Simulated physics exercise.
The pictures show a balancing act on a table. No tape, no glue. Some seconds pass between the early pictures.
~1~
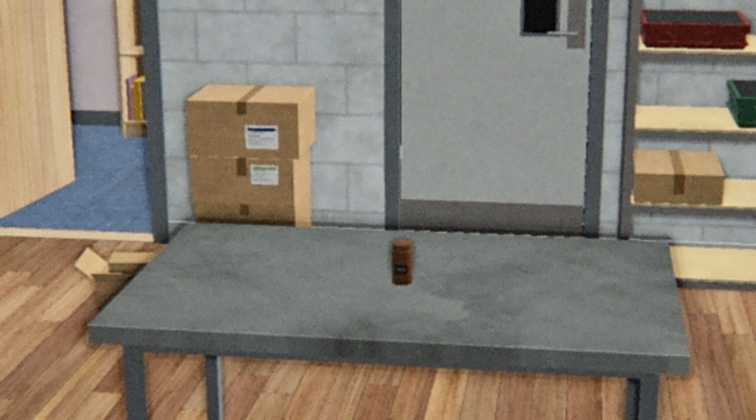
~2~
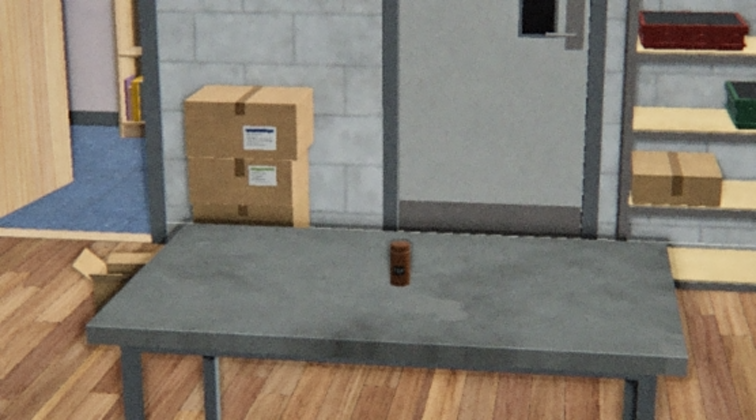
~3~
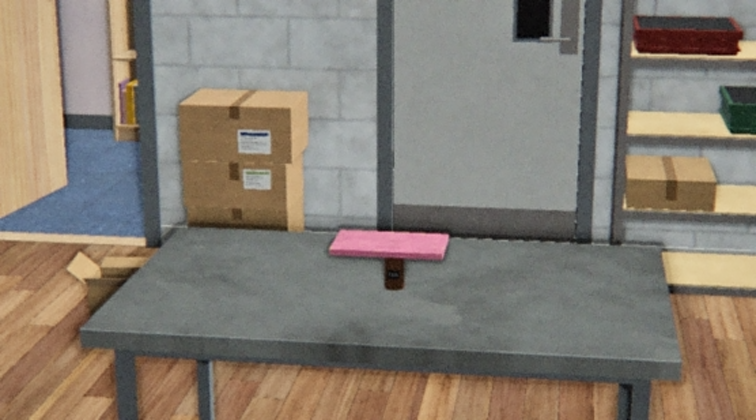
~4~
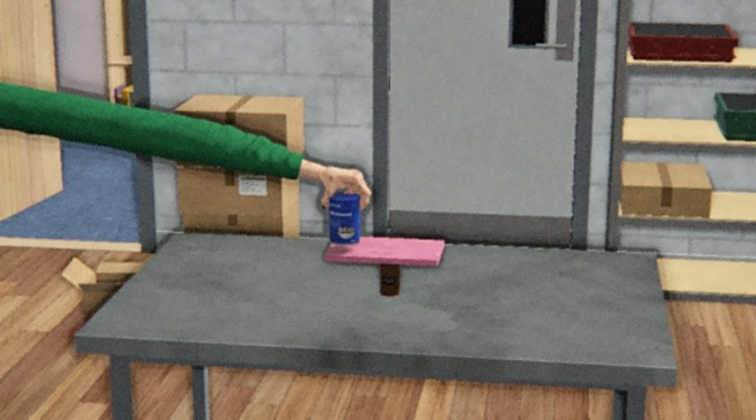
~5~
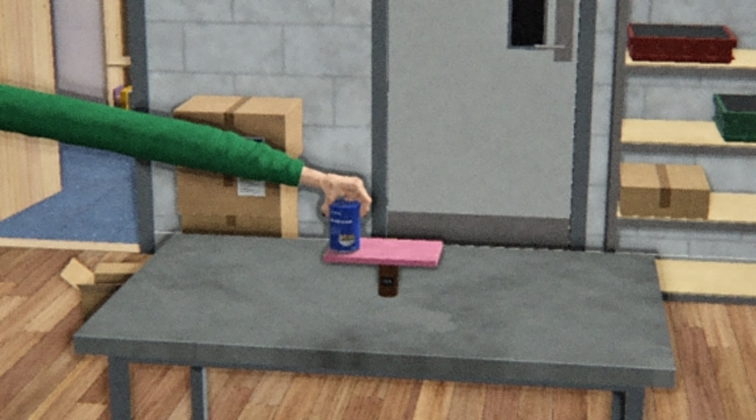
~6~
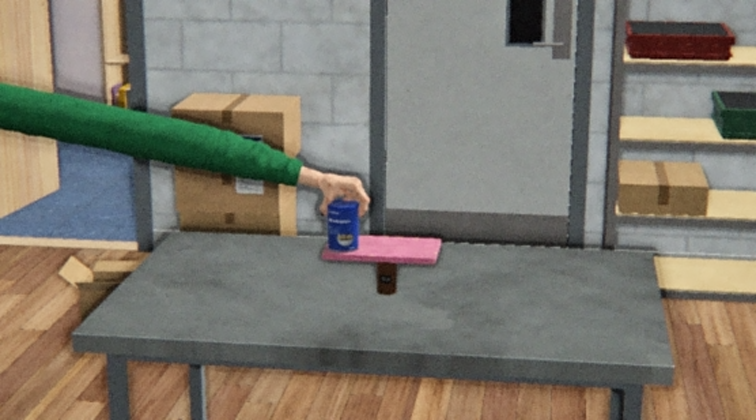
The video shows a small brown container standing on a gray table, then a pink board resting across its top, before a green-sleeved arm reaches in from the left and sets a blue tin on the board's left side, keeping hold of it.
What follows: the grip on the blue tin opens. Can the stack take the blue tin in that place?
Here the stack gives way.
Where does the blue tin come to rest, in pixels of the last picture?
Near (270, 287).
Then, 0.30 s later than the last frame, blue tin now fallen; pink board tilted by 36°.
Then, 0.50 s later than the last frame, pink board tilted by 39°; brown shaker moved a little.
Then, 0.60 s later than the last frame, pink board now fallen; brown shaker moved about its own width.
Then, 1.00 s later than the last frame, brown shaker moved about its own width.
When it is over, fallen, pink board and blue tin; moved from the start, brown shaker. End places, in pixels of the last picture, blue tin near (270, 287). The stack loses its balance.
